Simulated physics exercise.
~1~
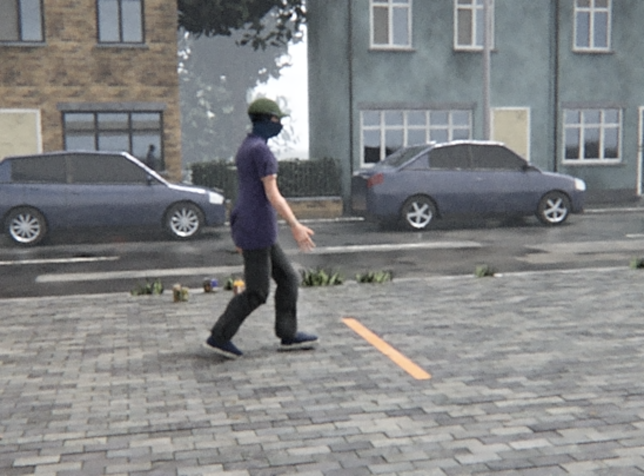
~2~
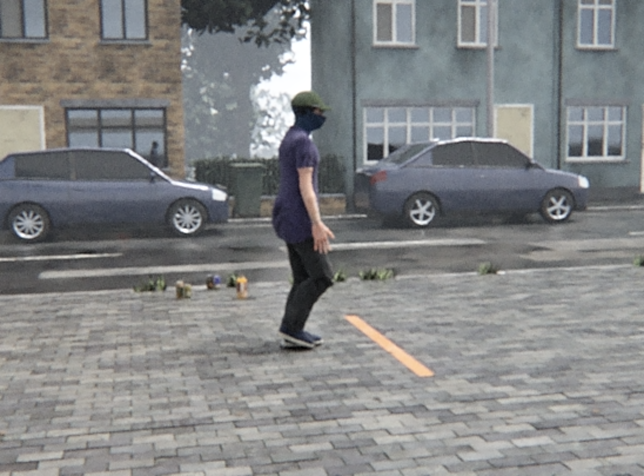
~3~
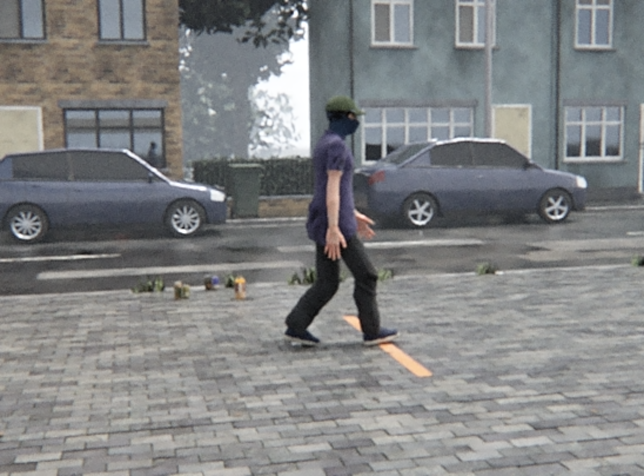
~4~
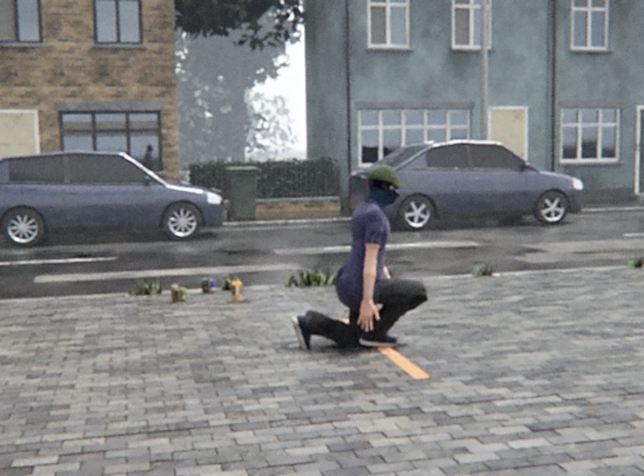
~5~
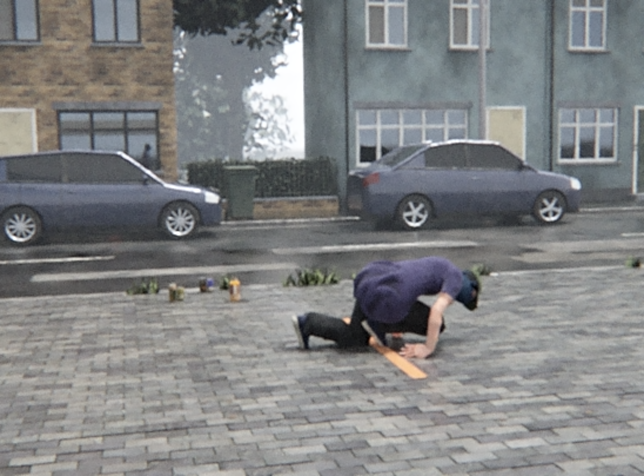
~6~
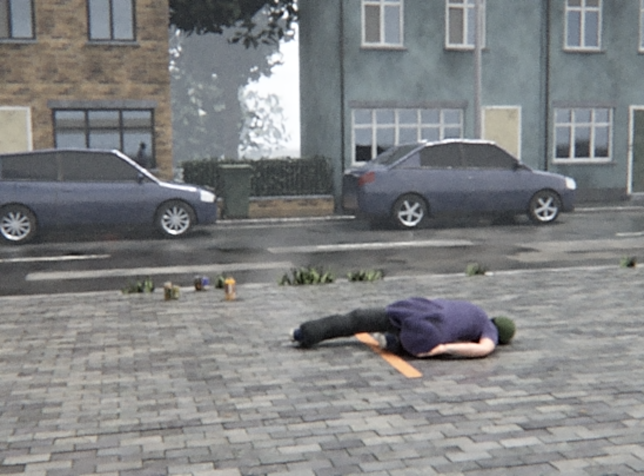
Person in green cap and purple top walking right towards orange tape, dropping to knees, folding forward and lying face down across it.
